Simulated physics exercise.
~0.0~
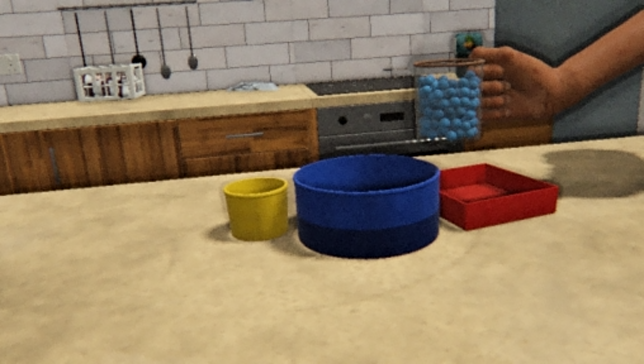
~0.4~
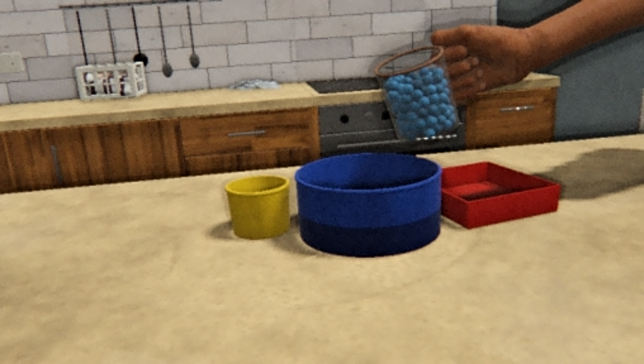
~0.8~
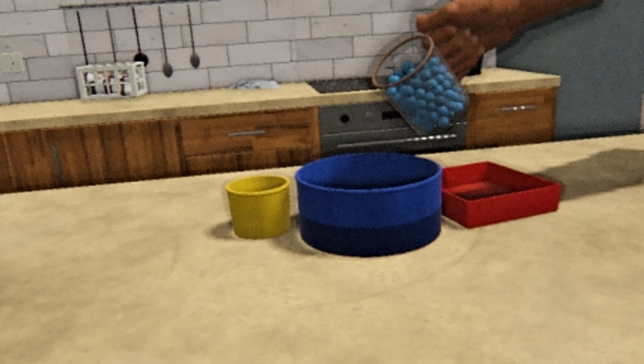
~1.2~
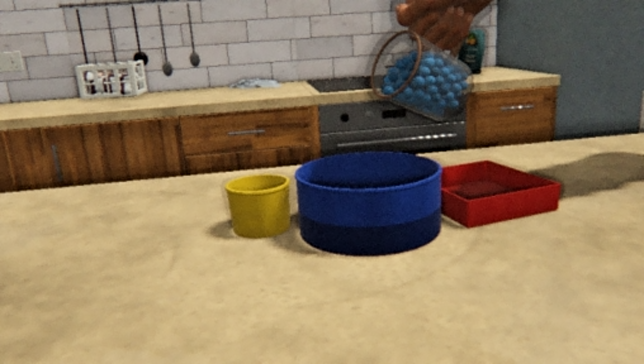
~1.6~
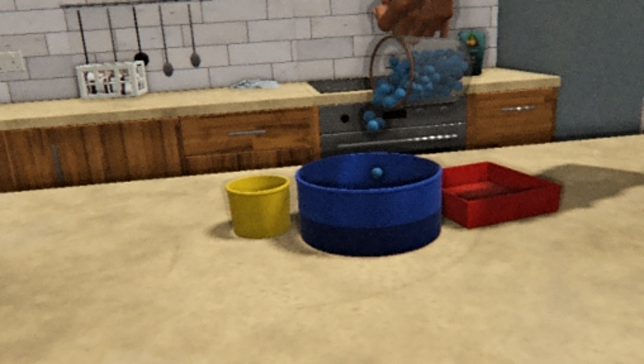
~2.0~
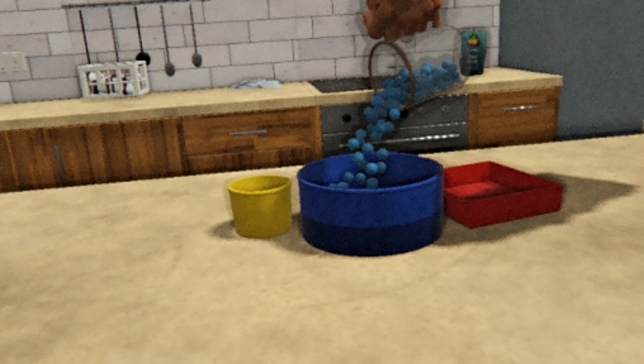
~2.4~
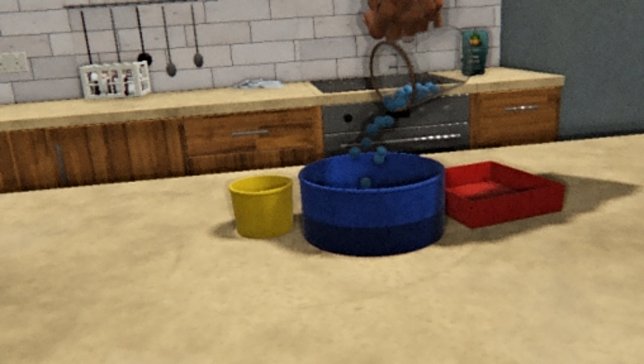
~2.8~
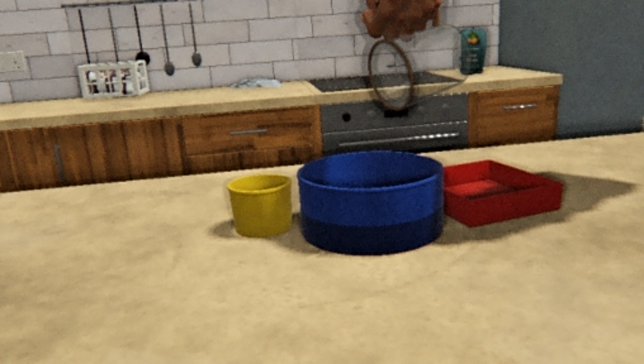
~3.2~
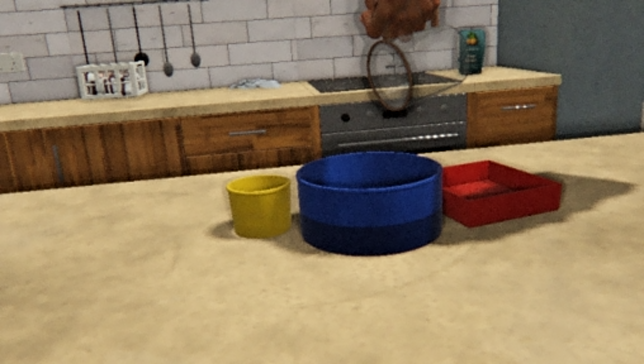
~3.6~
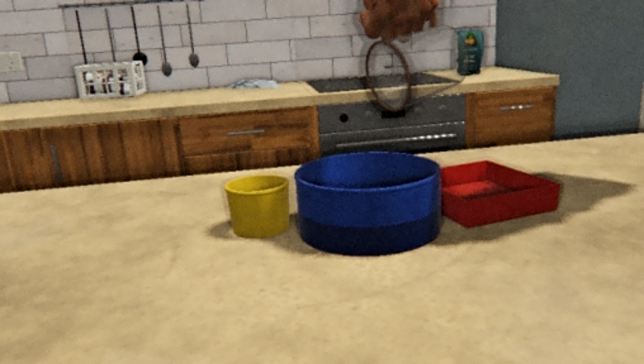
Kitchen counter with a hand tipping a clear cup of blue balls, all pouring into the blue pot, leaving the cup empty.
